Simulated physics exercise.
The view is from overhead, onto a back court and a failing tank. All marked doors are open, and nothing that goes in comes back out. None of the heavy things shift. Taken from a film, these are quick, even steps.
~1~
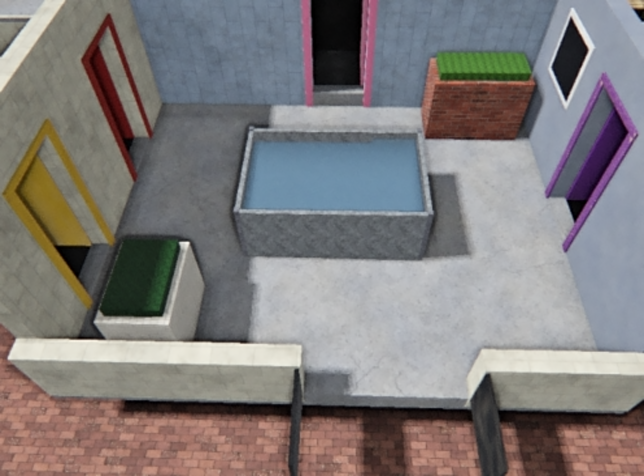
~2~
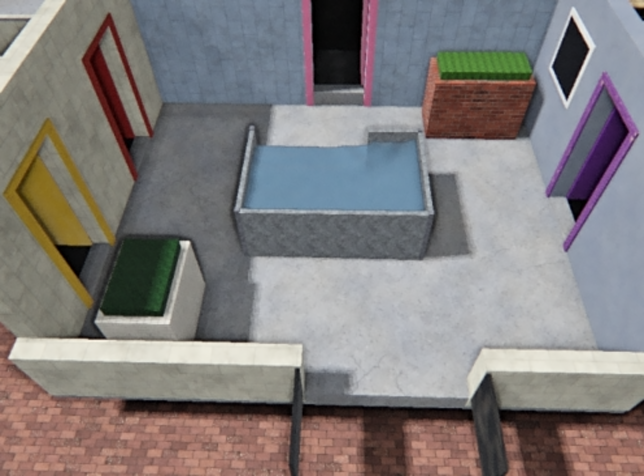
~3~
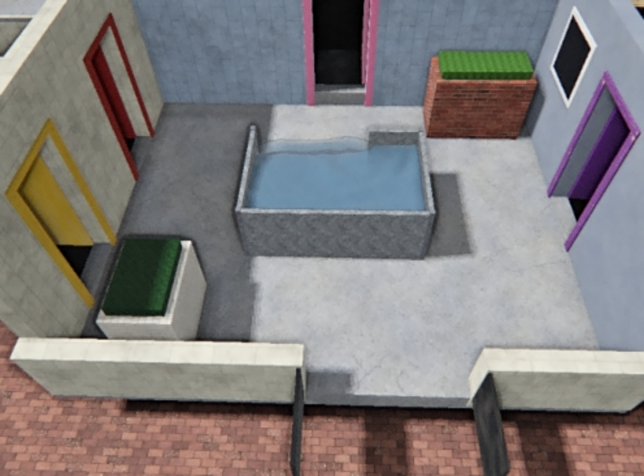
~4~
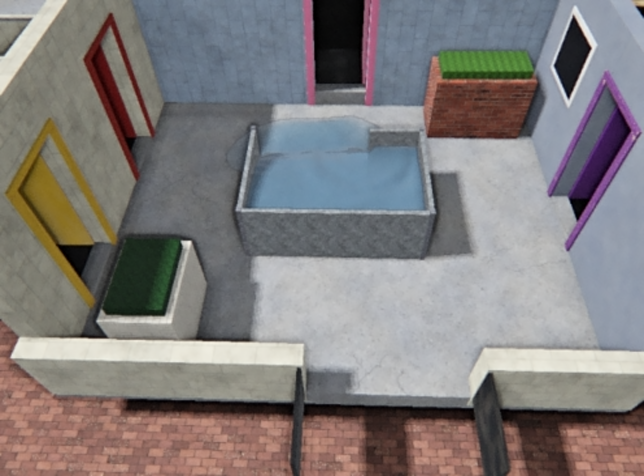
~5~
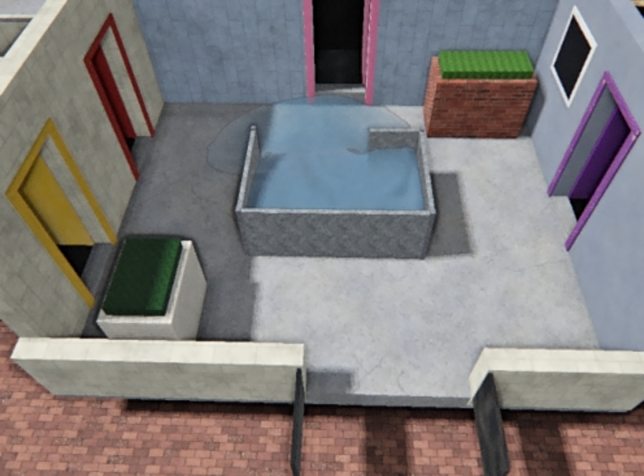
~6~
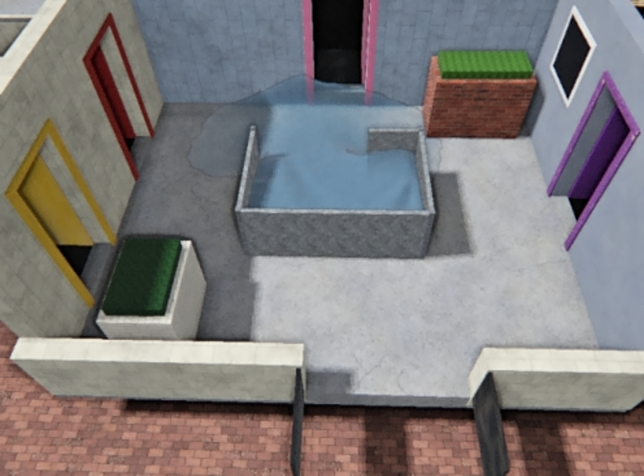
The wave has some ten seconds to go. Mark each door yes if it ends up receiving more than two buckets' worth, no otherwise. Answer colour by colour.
Purple door - yes, pink door - yes, red door - yes, yellow door - yes.
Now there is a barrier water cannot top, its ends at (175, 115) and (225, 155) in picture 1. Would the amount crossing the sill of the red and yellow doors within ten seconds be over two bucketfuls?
The red door remains below, while the yellow door ends up above.
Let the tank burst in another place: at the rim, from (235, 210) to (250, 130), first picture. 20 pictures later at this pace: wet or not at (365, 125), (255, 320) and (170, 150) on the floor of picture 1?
Taking the points in order: Swamped, swamped and swamped.
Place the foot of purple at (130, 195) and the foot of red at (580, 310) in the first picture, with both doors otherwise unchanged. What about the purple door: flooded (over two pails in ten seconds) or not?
The purple one tops the limit, as far as I can tell.
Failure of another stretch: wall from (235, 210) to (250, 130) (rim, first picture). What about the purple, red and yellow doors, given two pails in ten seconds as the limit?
Purple door exceeds the limit, red door exceeds the limit, yellow door exceeds the limit.
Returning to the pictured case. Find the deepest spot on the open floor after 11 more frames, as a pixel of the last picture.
Roughly (172, 109).
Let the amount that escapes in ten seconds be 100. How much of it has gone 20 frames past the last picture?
I'd estimate some 30 per cent.
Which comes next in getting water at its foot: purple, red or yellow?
First in line is the red door.
A moment on, water covers 25 % of the floor; the purple door not reached, the pink door far over two buckets in, the red door wet at the sill, nothing in, the yellow door not reached.
Next, water covers 35 % of the floor; the purple door not reached, the pink door far over two buckets in, the red door under two buckets in, the yellow door not reached.
Then, water covers 75 % of the floor; the purple door wet at the sill, nothing in, the pink door far over two buckets in, the red door far over two buckets in, the yellow door wet at the sill, nothing in.
Later, water covers 95 % of the floor; the purple door under two buckets in, the pink door far over two buckets in, the red door far over two buckets in, the yellow door under two buckets in.
In the end, water covers 95 % of the floor; the purple door over two buckets in, the pink door far over two buckets in, the red door far over two buckets in, the yellow door over two buckets in.
